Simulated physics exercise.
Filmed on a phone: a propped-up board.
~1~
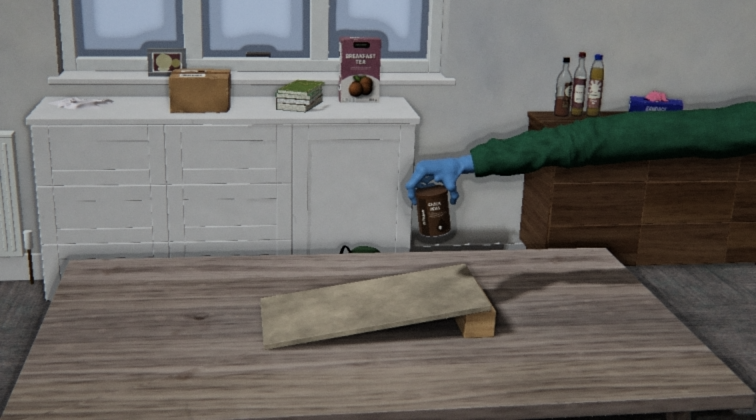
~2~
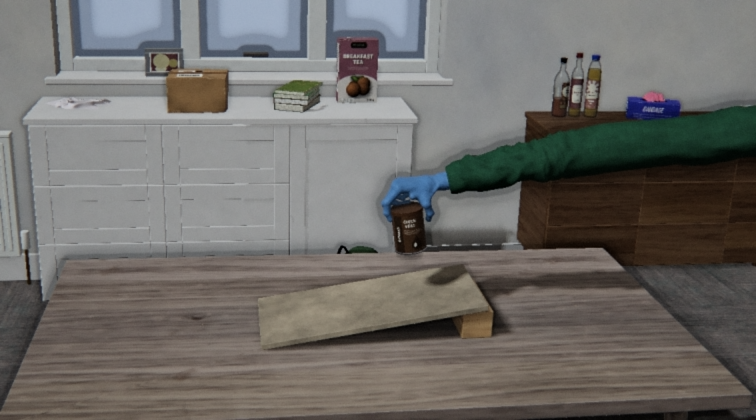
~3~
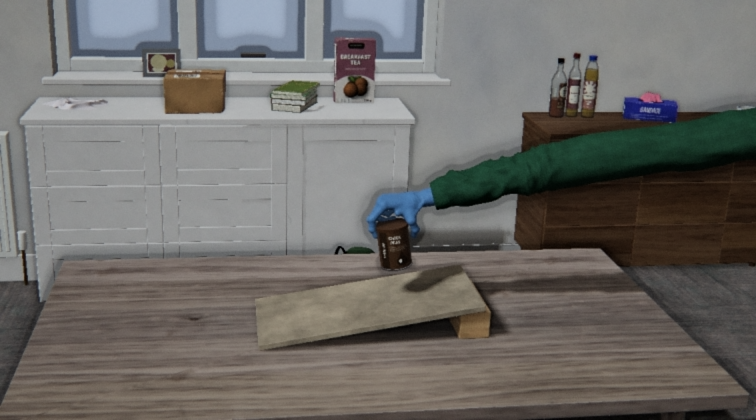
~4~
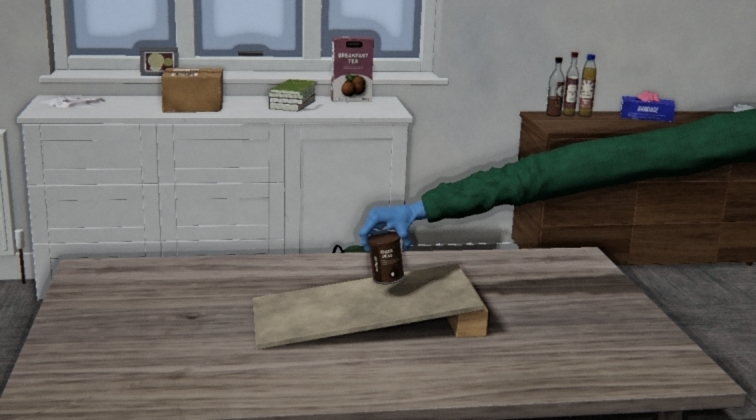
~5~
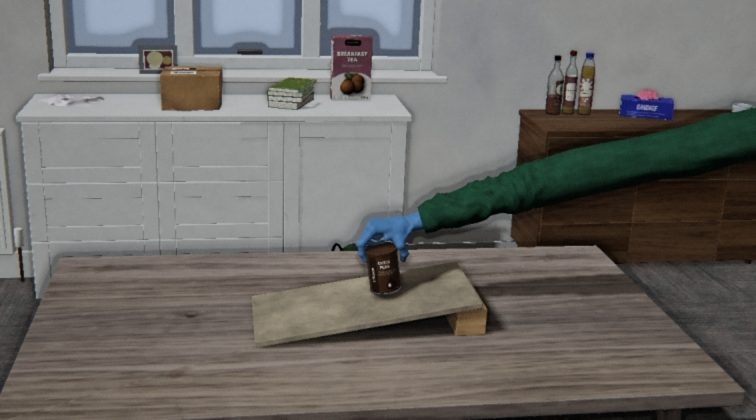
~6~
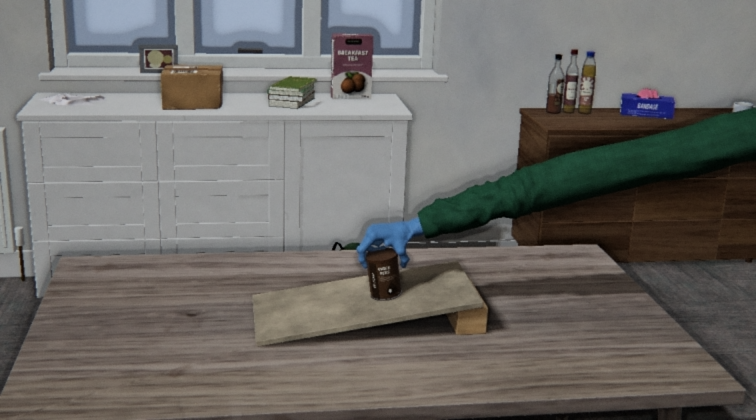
A blue-gloved hand on a green-sleeved arm reaches in from the right, holding a brown tin above a grey-brown wooden table in a room seen from the front and slightly above. A pale board slopes up to the right on a small wooden block, with white cabinets and bottles on a brown unit behind. The hand moves left and lowers the tin onto the board, keeping hold, while the view shifts slightly.
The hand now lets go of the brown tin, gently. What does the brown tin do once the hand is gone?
The brown tin stays where it is put.
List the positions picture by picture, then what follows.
The first picture shows still above its spot; brown tin (433, 211).
The second picture shows still above its spot; brown tin (409, 228).
The third picture shows still above its spot; brown tin (394, 245).
The fourth picture shows still above its spot; brown tin (386, 258).
The fifth picture shows still above its spot; brown tin (383, 269).
The sixth picture shows set down, still held; brown tin (384, 274).
Then, 0.20 s on from there, no change.
Then, 0.50 s on from there, brown tin resting near (384, 274).
In the end, it is unmoved. At the end, from the last picture's camera, brown tin near (384, 274). The brown tin keeps its place.
